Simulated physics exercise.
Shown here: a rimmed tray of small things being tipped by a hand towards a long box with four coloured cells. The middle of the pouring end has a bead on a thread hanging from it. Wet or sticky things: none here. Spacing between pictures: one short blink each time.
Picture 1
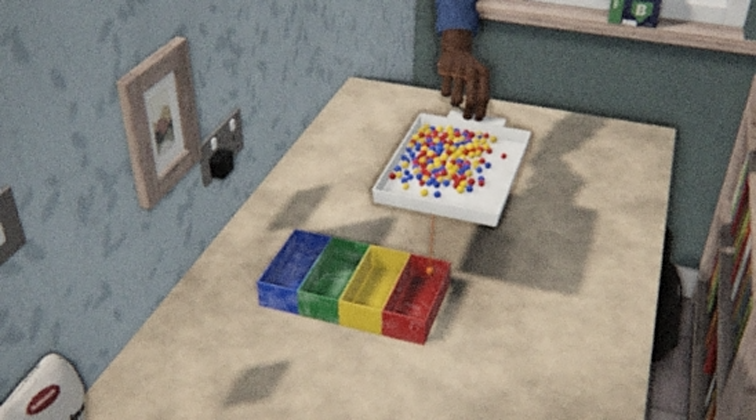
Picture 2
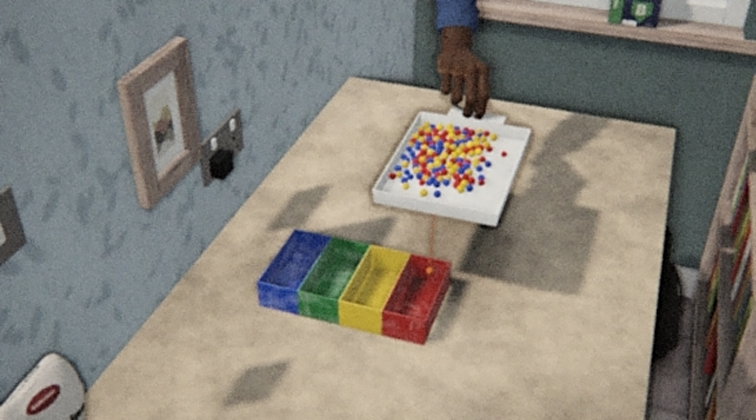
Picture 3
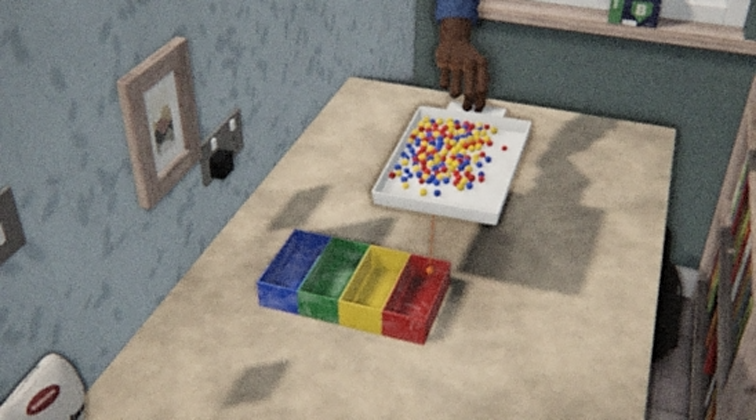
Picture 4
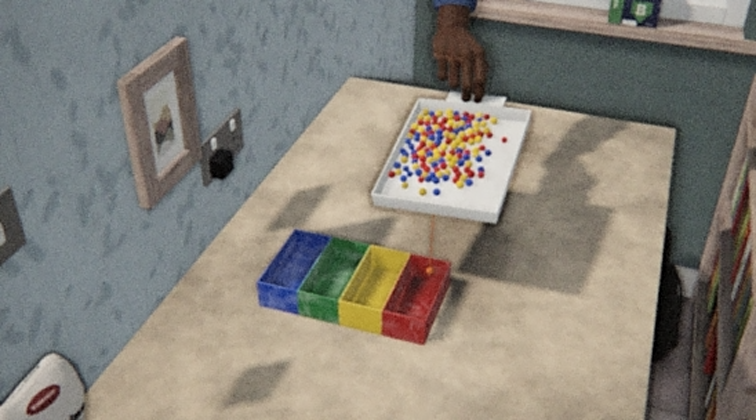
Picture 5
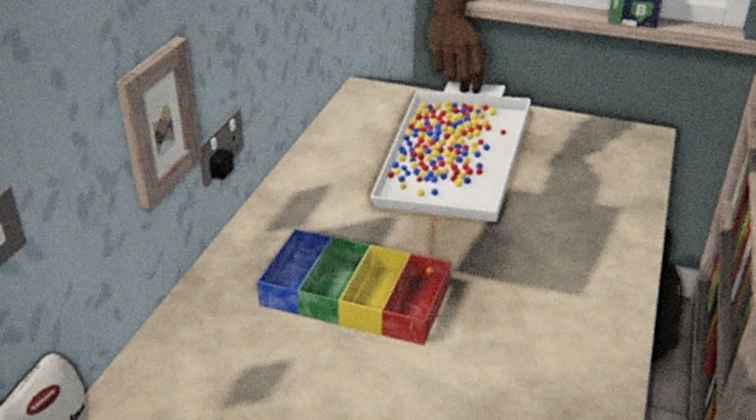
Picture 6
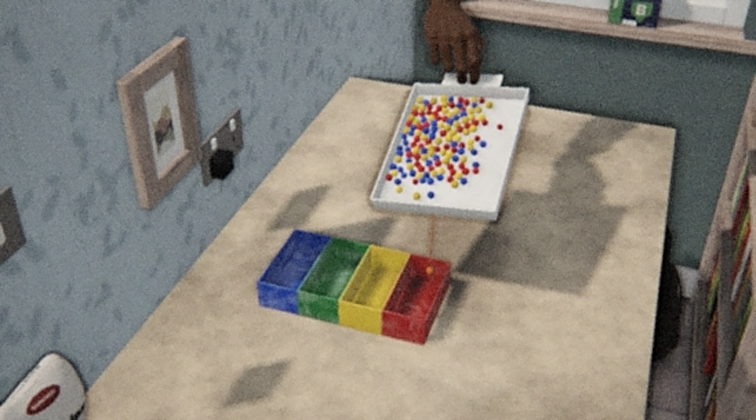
On a tabletop, a hand slowly lifted the far end of a white tray of colourful beads and tilted it slightly to the left, while the box with blue, green, yellow and red sections stayed still.
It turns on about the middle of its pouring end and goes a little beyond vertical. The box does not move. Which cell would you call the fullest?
I would call the yellow cell the fullest.
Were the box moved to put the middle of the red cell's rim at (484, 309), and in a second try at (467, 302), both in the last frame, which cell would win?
First try: Blue. Second try: Green.
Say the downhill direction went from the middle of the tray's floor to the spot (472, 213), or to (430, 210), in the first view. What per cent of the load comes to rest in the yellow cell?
First case around 0 per cent, second case 40 per cent.
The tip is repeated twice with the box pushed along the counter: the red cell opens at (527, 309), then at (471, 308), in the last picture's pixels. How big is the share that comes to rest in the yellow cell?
Around 0 % followed by around 0 %.
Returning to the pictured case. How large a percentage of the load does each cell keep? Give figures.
Blue 0 %, green 10 %, yellow 70 %, red 10 %.
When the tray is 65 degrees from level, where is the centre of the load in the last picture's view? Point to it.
Roughly at (403, 181).
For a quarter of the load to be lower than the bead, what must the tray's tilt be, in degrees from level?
Around 95° at that moment.
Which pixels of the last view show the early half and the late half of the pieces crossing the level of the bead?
(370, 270) first, (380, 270) later.
Just after the last frame, tray tipped steeply; almost all on the tray; just a few in the red cell; just a few in the yellow cell; just a few falling or outside the box.
A moment on, tray tipped past a quarter turn; roughly a quarter on the tray; roughly half in the yellow cell; about a tenth in the red cell; about a tenth in the green cell; roughly a quarter falling or outside the box.
Further on, tray tipped past a quarter turn; the larger part in the yellow cell; about a tenth in the red cell; about a tenth in the green cell; just a few in the blue cell; about a tenth falling or outside the box.
When it is over, tray tipped past a quarter turn; the larger part in the yellow cell; about a tenth in the red cell; about a tenth in the green cell; just a few in the blue cell; about a tenth outside the box.
